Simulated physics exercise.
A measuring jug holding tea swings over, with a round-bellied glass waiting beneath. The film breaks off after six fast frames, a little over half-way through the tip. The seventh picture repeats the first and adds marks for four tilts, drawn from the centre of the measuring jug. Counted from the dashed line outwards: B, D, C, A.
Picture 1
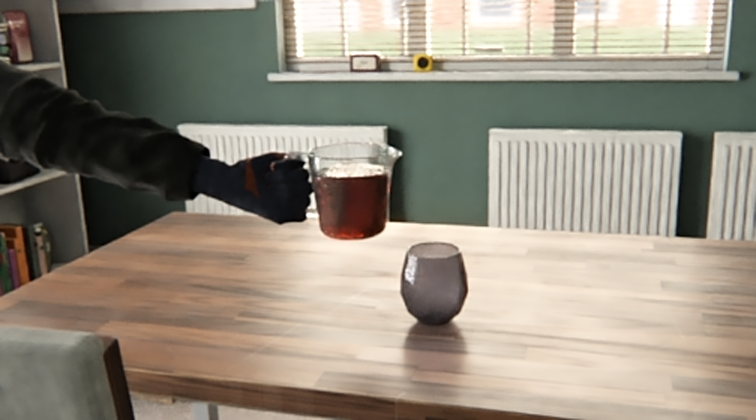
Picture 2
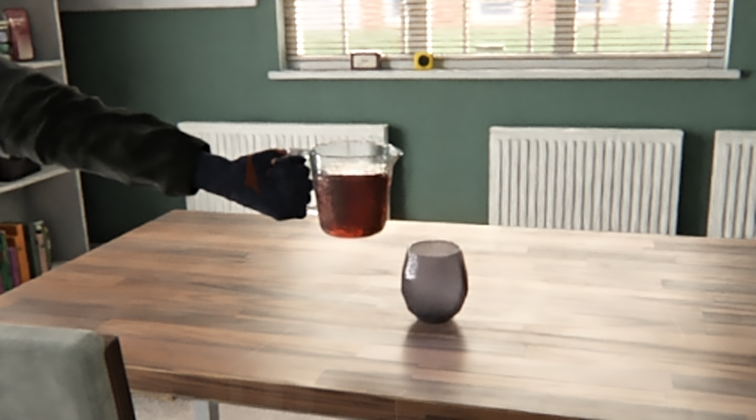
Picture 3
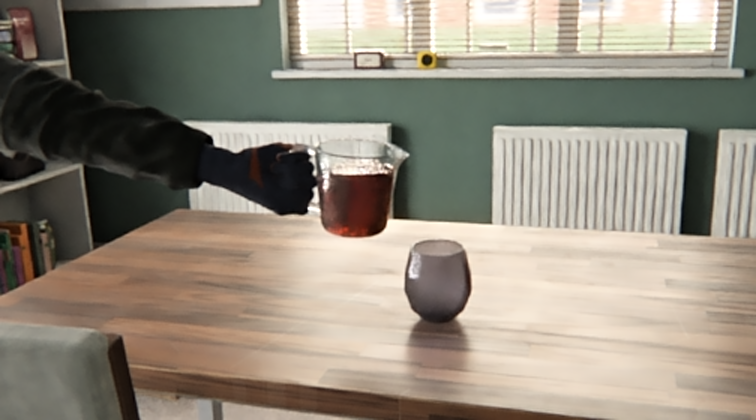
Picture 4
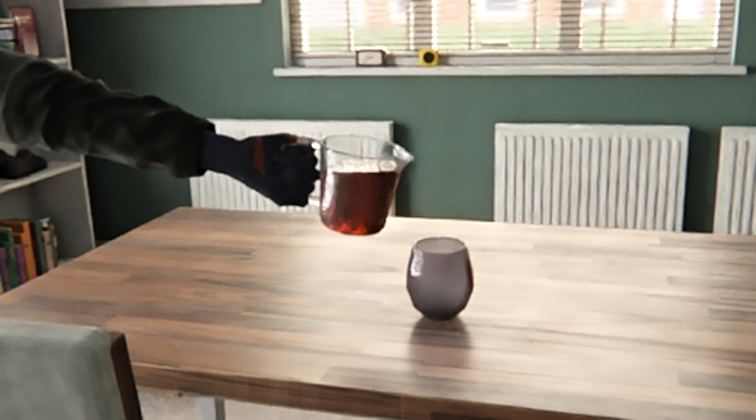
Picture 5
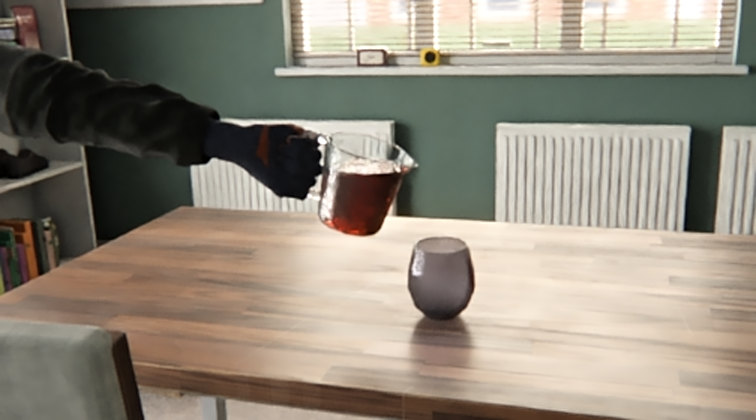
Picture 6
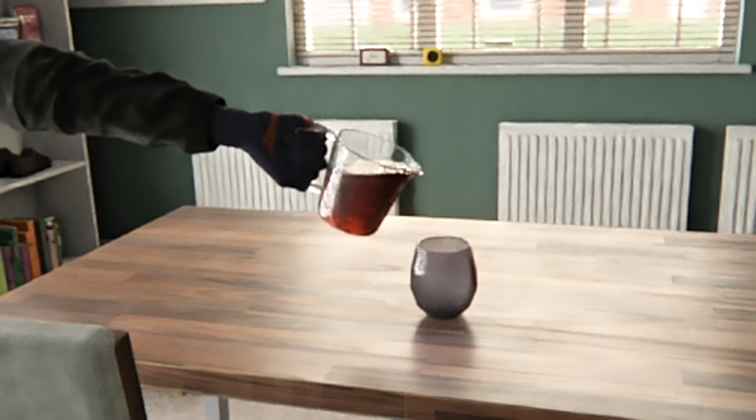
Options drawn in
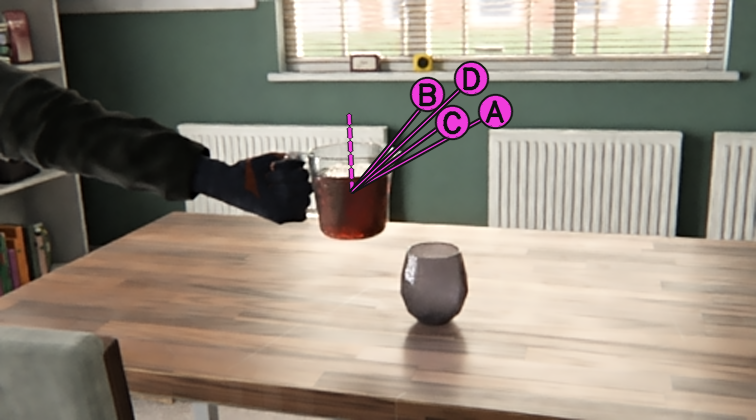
A gloved hand held a clear jug of reddish-brown tea above a wooden table, then gradually tilted it to the right, its lip dipping toward a dark round-bellied glass, with nothing leaving the jug.
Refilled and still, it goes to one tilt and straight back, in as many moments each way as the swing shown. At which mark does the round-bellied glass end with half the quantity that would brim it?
C works best here.
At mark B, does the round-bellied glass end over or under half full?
Under.
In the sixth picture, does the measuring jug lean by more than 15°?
Yes, it does.
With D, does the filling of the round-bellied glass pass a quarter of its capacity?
Yes, it does.
On the marked copy, A at (480, 119); B at (418, 110); C at (436, 129); D at (458, 90).
For mark A, the round-bellied glass ends with about 63 % of what it can hold; 3 % of the tea is spilt.
For mark B, the round-bellied glass ends with about 21 % of what it can hold.
For mark C, the round-bellied glass ends with about 50 % of what it can hold.
For mark D, the round-bellied glass ends with about 35 % of what it can hold.
